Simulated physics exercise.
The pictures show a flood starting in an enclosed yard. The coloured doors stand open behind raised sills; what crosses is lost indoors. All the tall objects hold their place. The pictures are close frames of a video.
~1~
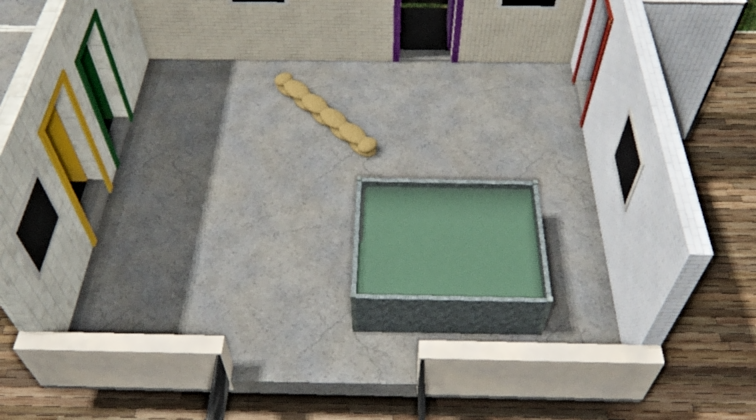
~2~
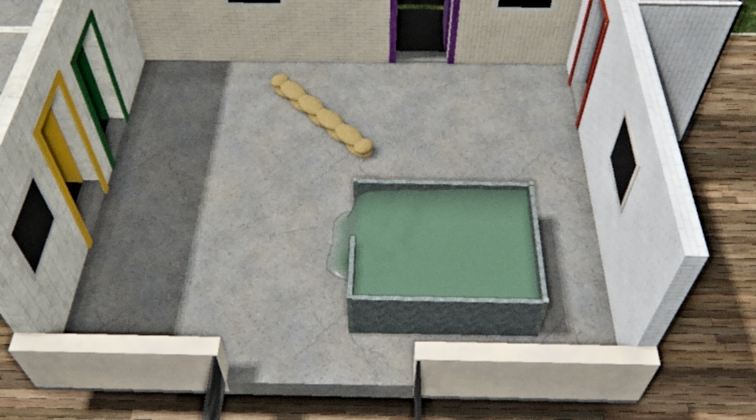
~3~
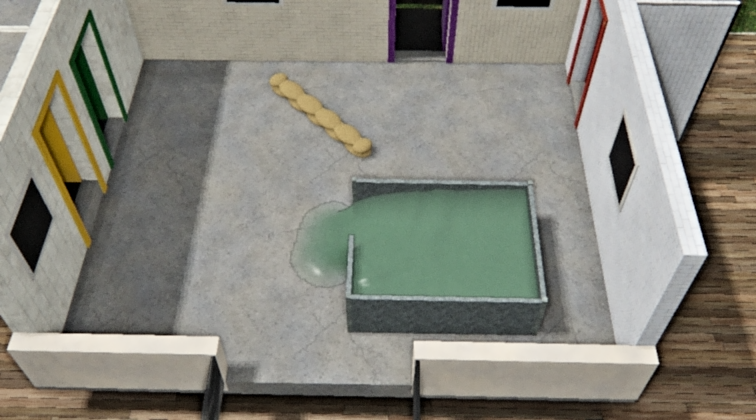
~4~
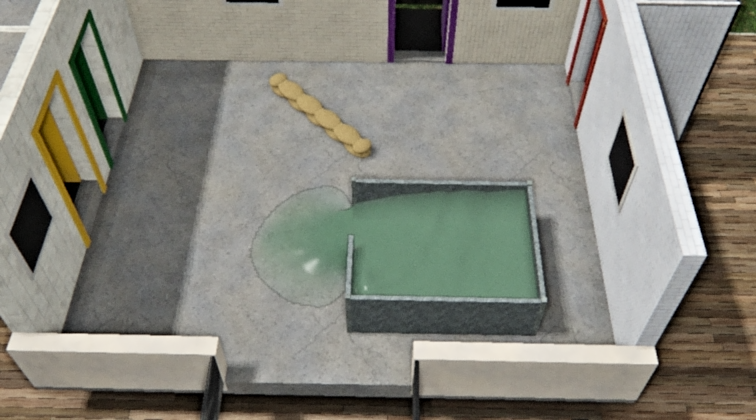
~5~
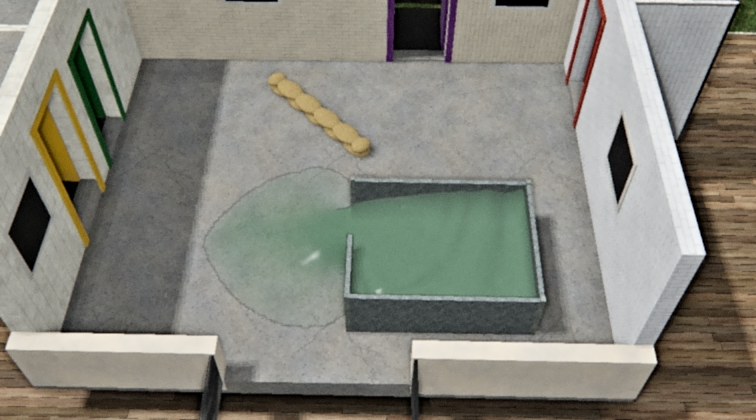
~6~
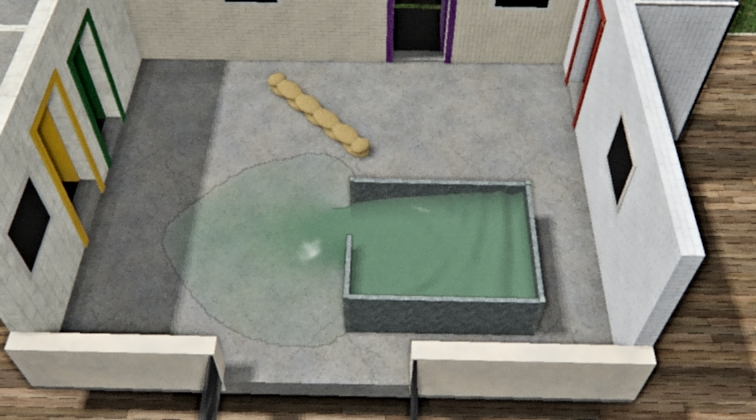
Green water pours from a gap in the tank's left side and spreads across the grey floor.
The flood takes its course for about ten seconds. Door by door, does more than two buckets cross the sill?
The yellow door stays under that; the red door stays under that; the green door takes more than that; the purple door stays under that.
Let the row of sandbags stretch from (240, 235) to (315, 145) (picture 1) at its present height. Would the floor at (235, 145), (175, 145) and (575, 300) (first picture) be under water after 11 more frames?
In that order: Covered, covered, not flooded.
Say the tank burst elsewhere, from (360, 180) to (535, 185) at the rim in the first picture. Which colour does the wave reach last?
I say the yellow-painted one.
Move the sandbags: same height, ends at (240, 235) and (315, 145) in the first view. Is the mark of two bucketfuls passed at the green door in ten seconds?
In short: The green one keeps below it.
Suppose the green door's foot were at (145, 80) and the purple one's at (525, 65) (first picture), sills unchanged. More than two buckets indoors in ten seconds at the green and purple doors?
My reading: The green one lets more in; the purple one keeps below it.
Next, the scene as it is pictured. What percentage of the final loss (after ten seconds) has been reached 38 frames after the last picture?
Some 50 per cent.
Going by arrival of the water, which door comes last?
That is the door marked red.
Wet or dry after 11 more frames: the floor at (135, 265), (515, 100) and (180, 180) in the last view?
As listed: Under water, dry, wet.
A moment on, water covers 35 % of the floor; the yellow door wet at the sill, nothing in, the red door not reached, the green door not reached, the purple door not reached.
Next, water covers 45 % of the floor; the yellow door wet at the sill, nothing in, the red door not reached, the green door under two buckets in, the purple door not reached.
Then, water covers 45 % of the floor; the yellow door wet at the sill, nothing in, the red door not reached, the green door over two buckets in, the purple door not reached.
Later, water covers 70 % of the floor; the yellow door wet at the sill, nothing in, the red door not reached, the green door far over two buckets in, the purple door wet at the sill, nothing in.
In the end, water covers 95 % of the floor; the yellow door wet at the sill, nothing in, the red door wet at the sill, nothing in, the green door far over two buckets in, the purple door wet at the sill, nothing in.
